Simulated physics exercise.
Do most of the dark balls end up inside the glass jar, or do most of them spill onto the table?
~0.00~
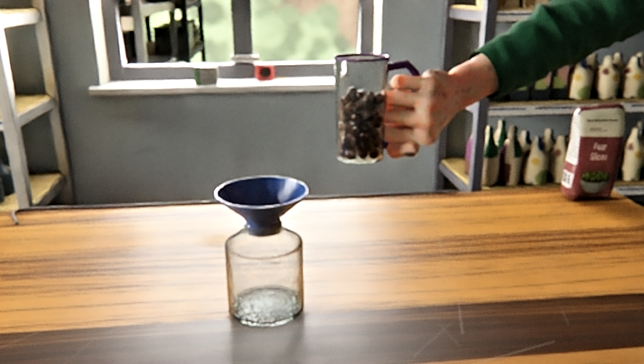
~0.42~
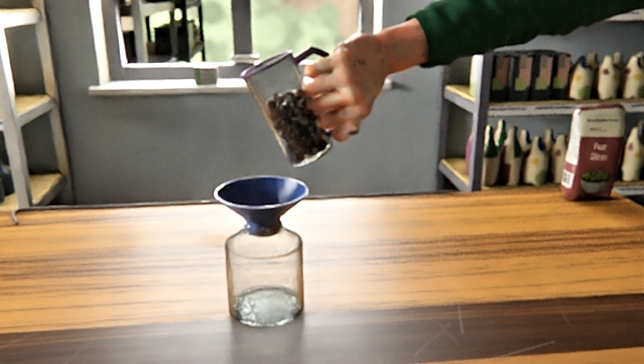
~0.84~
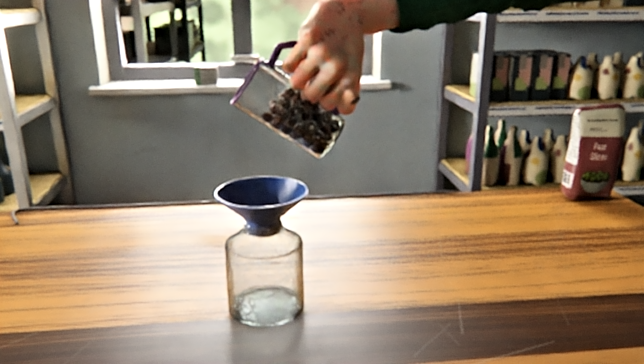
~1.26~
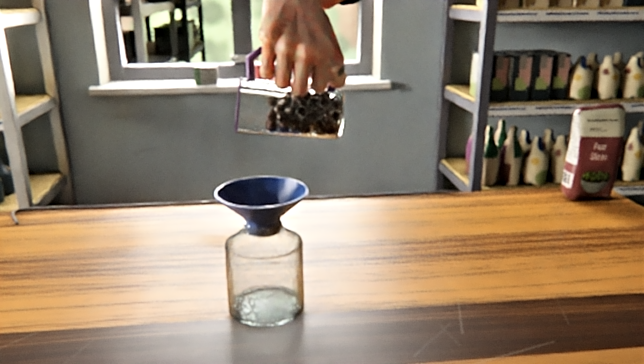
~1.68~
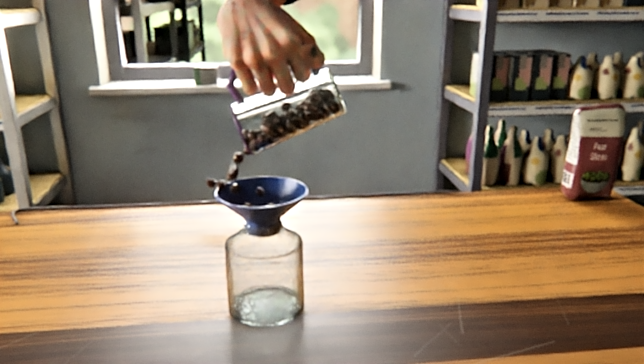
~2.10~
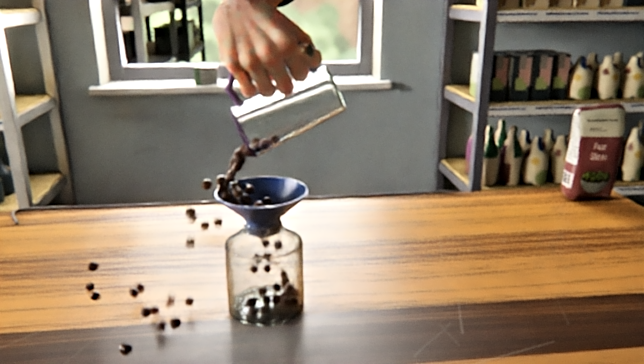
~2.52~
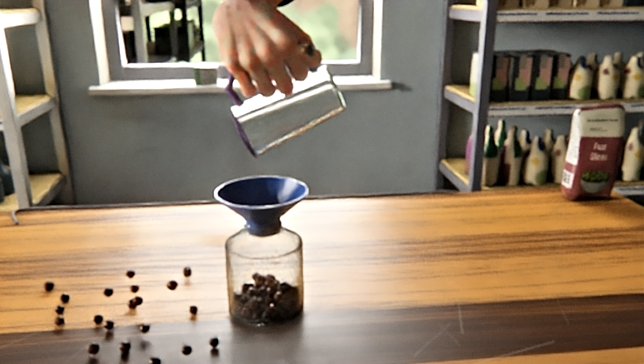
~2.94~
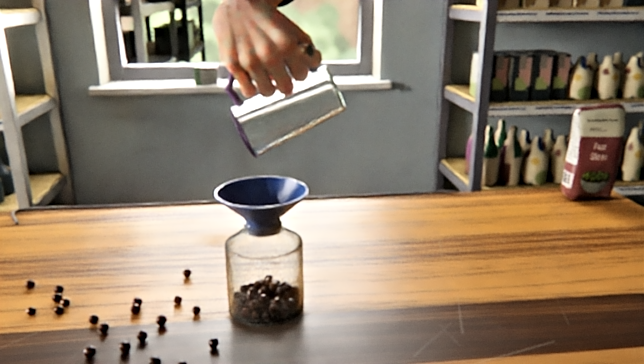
Most of them end up inside the jar. Some miss the funnel and lie scattered on the table to the left, and the cup is left empty.
